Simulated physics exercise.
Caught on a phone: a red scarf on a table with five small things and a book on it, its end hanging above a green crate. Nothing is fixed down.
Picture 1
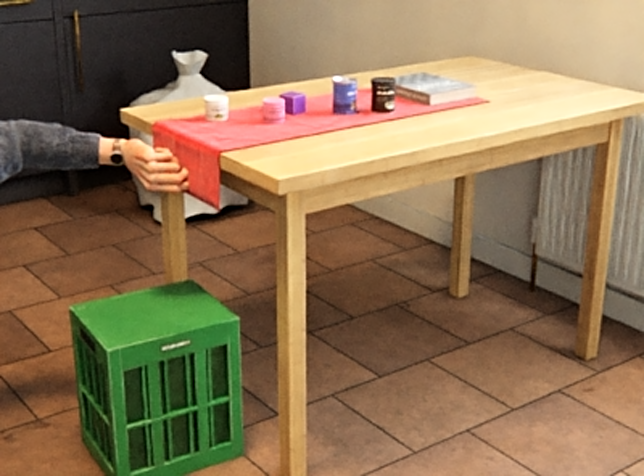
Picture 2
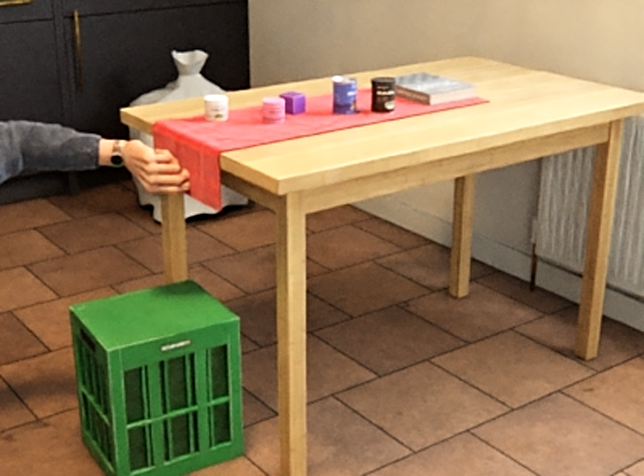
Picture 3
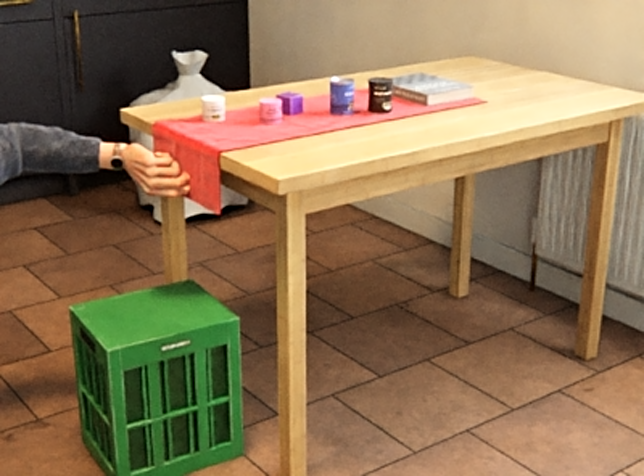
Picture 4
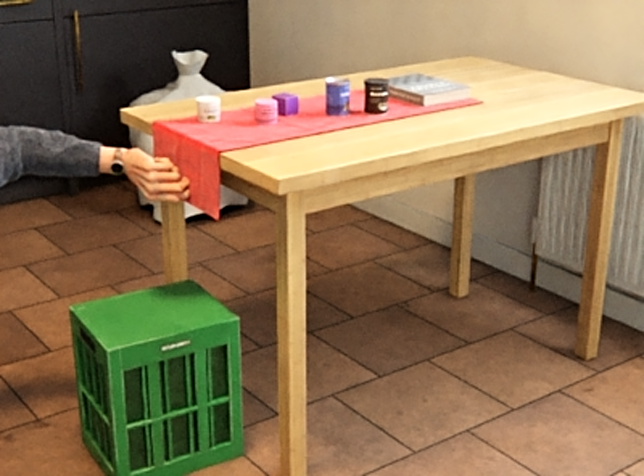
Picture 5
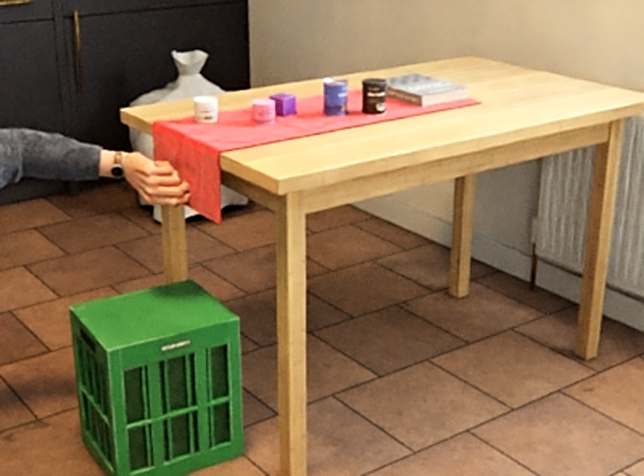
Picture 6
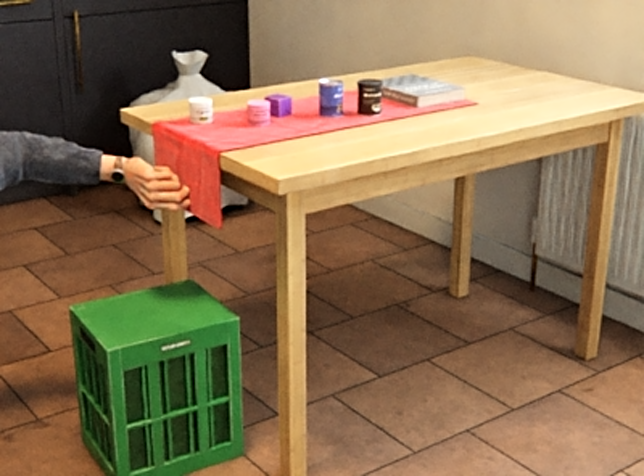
At first, a hand grips the hanging end of a red cloth on a wooden table, with small containers, a purple cube and a book resting on it above a green crate. The hand then slowly draws the cloth slightly down, and the objects shift a little leftward together, still upright on the cloth.
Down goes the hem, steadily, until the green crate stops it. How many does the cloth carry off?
The count of fallen things is two.
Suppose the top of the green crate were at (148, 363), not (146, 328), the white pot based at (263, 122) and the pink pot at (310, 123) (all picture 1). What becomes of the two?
The white pot goes over; the pink pot comes down.
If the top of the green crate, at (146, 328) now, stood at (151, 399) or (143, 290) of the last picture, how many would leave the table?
Then 4 and 1.
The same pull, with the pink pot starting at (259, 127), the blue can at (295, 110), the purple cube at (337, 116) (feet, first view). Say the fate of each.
The pink pot is carried off, the blue can keeps its place on top, the purple cube survives.
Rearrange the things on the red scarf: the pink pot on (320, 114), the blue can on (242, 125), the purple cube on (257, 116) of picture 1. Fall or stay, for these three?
The pink pot survives; the blue can is carried off; the purple cube comes down.
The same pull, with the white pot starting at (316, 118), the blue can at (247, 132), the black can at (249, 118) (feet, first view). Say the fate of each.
The white pot stays on, the blue can tumbles off, the black can tumbles off.
Early on, hem near (188, 257); white pot gone.
Midway, hem on the crate; white pot and pink pot gone.
Finally, hem on the crate; white pot and pink pot gone. It carries off two.
